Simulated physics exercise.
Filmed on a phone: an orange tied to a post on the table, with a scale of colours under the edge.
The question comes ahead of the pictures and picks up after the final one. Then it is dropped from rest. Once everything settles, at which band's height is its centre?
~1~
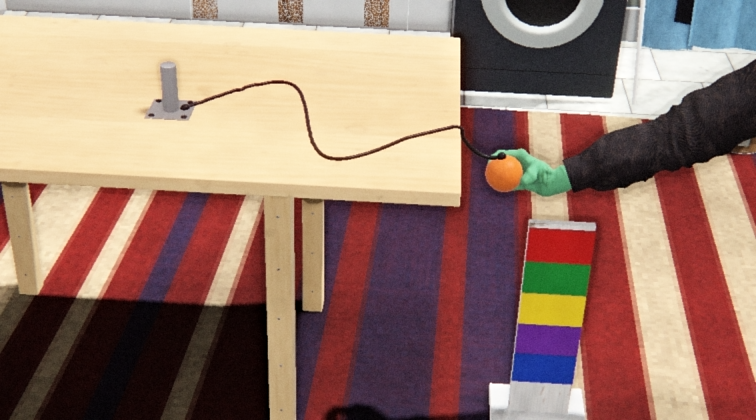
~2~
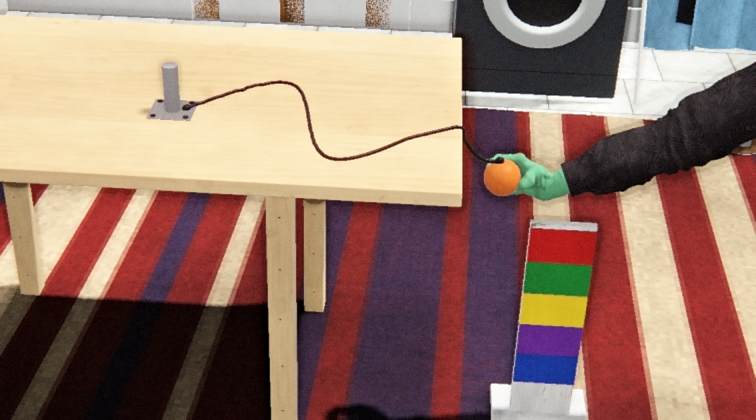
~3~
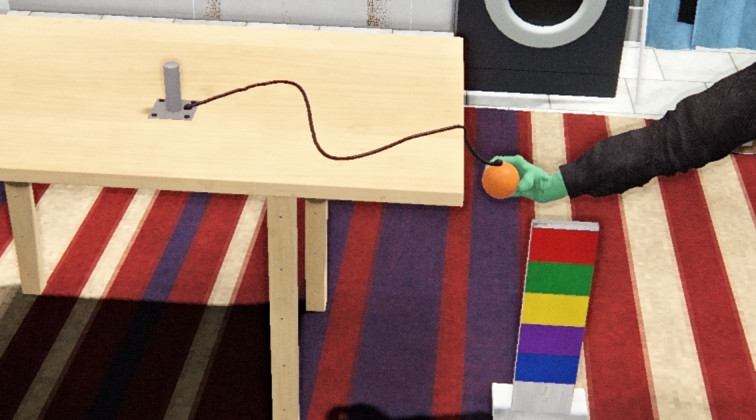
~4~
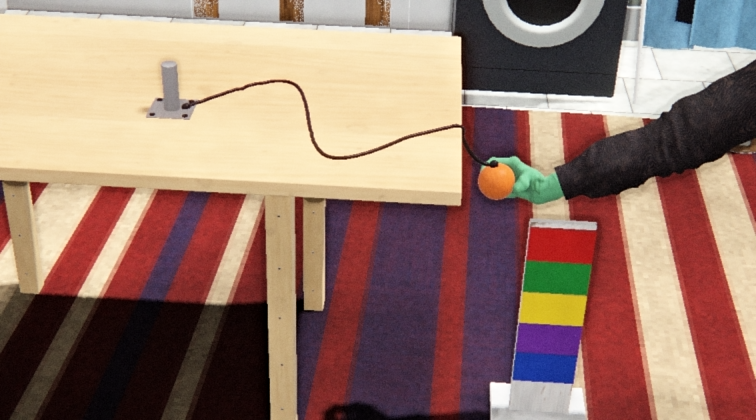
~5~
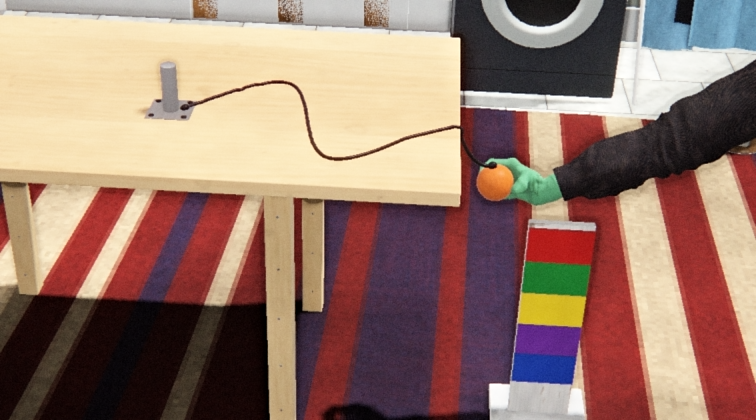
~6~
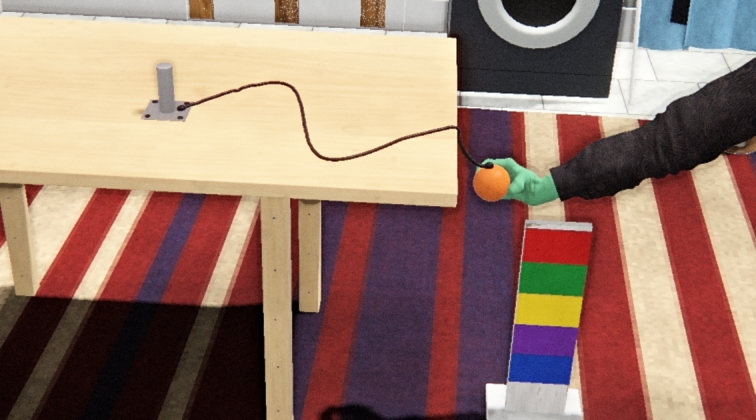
Its centre settles level with the purple band.
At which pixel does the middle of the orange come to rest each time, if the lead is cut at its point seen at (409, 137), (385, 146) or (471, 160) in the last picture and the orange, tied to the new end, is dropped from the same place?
Close to (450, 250) first, close to (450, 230) next, and close to (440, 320) last.
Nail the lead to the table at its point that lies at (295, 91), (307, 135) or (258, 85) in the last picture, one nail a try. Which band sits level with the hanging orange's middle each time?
One after the other, yellow; red; yellow.
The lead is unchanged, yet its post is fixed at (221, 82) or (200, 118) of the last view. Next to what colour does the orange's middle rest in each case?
The first case gives blue, the second gives blue.
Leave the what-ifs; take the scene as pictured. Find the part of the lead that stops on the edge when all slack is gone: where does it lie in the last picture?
Around (312, 149).
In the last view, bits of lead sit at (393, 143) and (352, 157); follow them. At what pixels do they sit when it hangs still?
I'd say about (451, 206) for one and about (454, 165) for the other.
A little later, orange near (471, 308); level with yellow.
Next, orange near (420, 322); level with purple.
Later still, orange near (455, 328); level with purple.
When it is over, orange near (438, 326); level with purple. The lead holds its middle at purple.
